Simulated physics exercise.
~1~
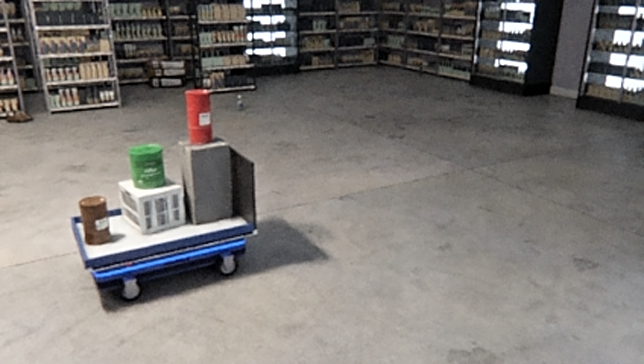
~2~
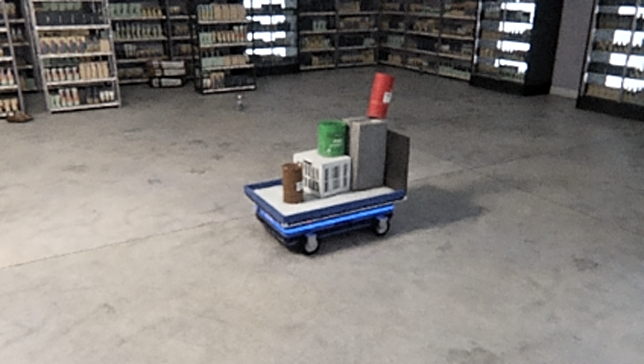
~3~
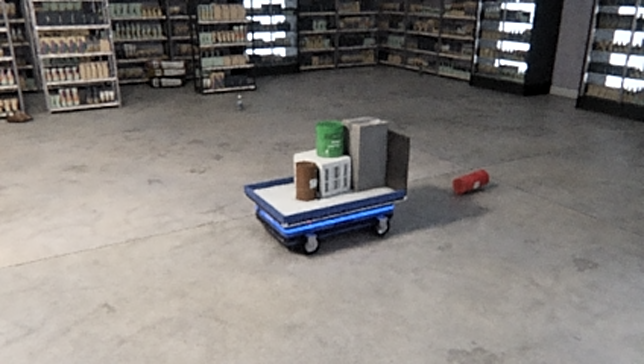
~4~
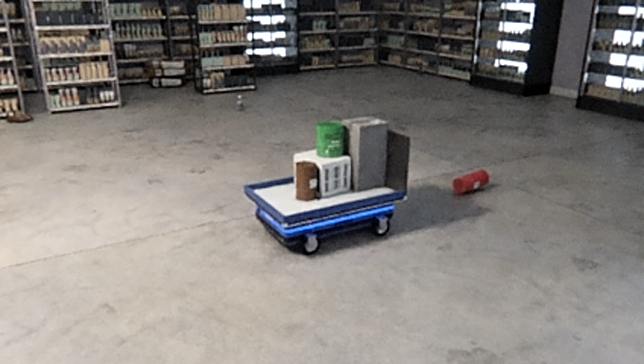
In a shop aisle area, a loaded cart rolls right and stops, its red canister toppling over the front board onto the floor.
